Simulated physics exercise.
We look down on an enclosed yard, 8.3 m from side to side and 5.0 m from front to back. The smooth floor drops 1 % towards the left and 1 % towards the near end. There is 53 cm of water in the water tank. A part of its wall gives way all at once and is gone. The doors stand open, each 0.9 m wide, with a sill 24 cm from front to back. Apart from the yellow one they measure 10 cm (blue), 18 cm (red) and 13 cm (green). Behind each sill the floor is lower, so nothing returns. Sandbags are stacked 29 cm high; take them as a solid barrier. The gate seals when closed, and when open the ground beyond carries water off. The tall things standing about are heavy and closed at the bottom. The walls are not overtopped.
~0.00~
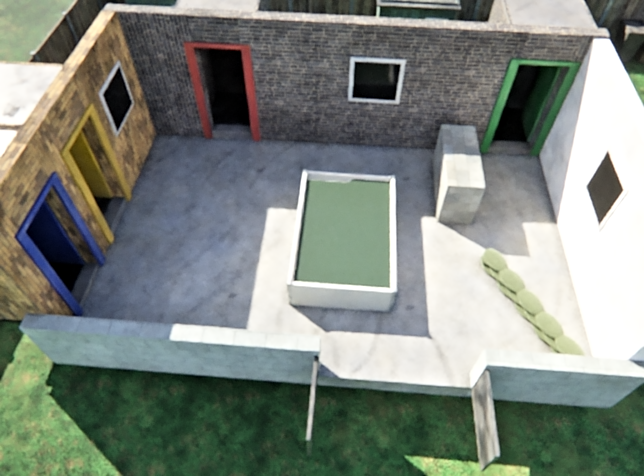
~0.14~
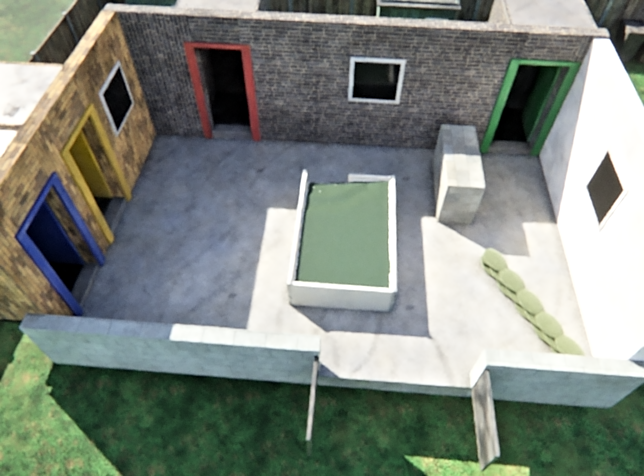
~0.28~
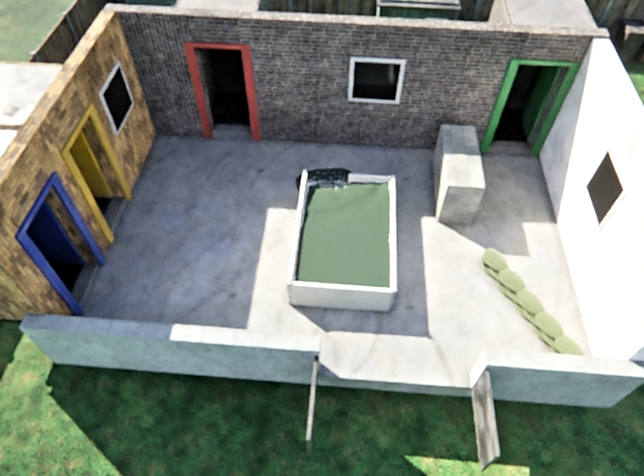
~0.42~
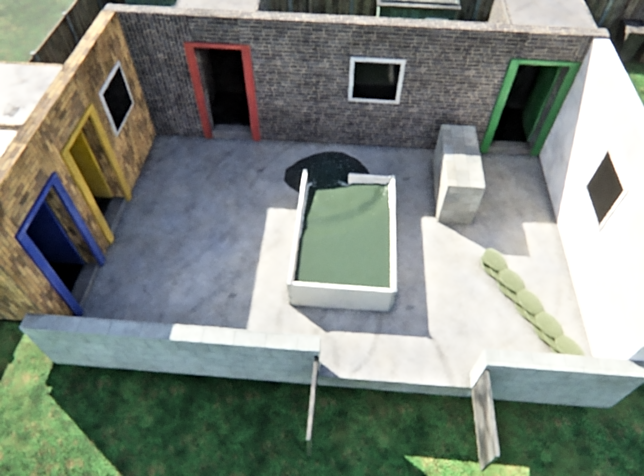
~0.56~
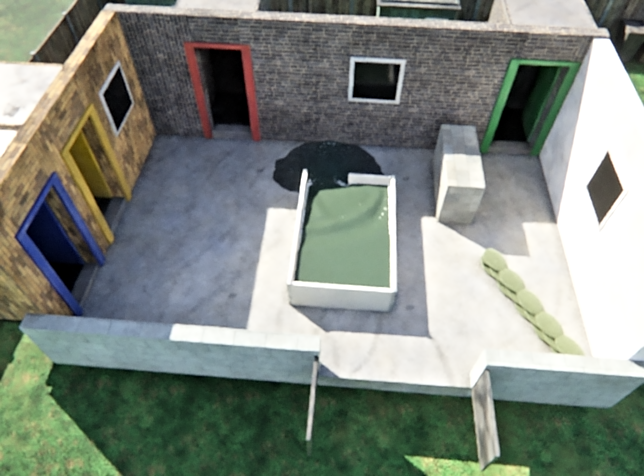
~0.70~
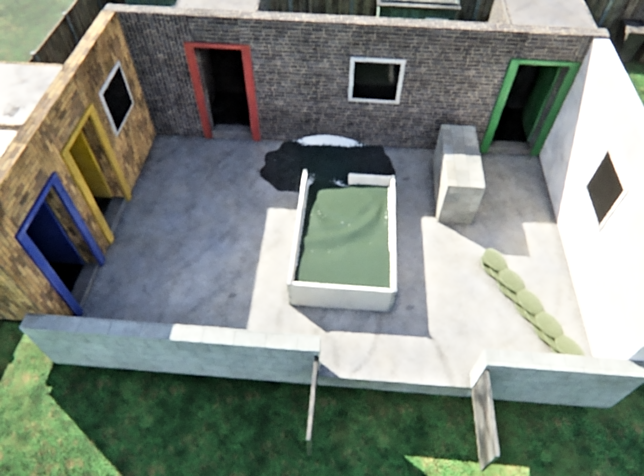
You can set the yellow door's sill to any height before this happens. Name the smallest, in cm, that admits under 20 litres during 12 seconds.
At least 5 cm or so.
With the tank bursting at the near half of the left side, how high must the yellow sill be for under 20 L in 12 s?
Some 14.5 cm.
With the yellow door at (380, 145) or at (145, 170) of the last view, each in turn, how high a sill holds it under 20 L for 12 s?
Roughly 13.0 and 13.5 cm.
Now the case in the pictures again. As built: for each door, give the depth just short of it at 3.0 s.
Depths in cm: Blue 0, red 9, yellow 2, green 5.
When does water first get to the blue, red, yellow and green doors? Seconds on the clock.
Arrival: Blue 3.8 s, red 1.3 s, yellow 3.0 s, green 2.4 s.
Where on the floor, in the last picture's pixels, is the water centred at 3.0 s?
At about (326, 211).
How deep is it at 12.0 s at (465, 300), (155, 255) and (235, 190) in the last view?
About 3, 4 and 1 cm.
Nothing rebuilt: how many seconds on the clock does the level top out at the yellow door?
Around 4.5 s.
After 1.4 s water covers 10 % of the floor, deepest (30 cm) near (327, 147); it has not reached the yellow door.
After 3.0 s water covers 30 % of the floor, deepest (24 cm) near (327, 153); 2 cm at the yellow door, 0 litres in over its 15 cm sill.
After 12.0 s water covers 90 % of the floor, deepest (11 cm) near (69, 342); 5 cm at the yellow door, 0 litres in over its 15 cm sill.
At the yellow door as built, the water arrived by 3.0 s and peaked near 9 cm at 4.6 s.
Run again over the same 12 s with other heights there, 25 litres in over 4.5 cm, 10 litres over 6 cm. The limit of 20 litres is kept from about 5 cm up.
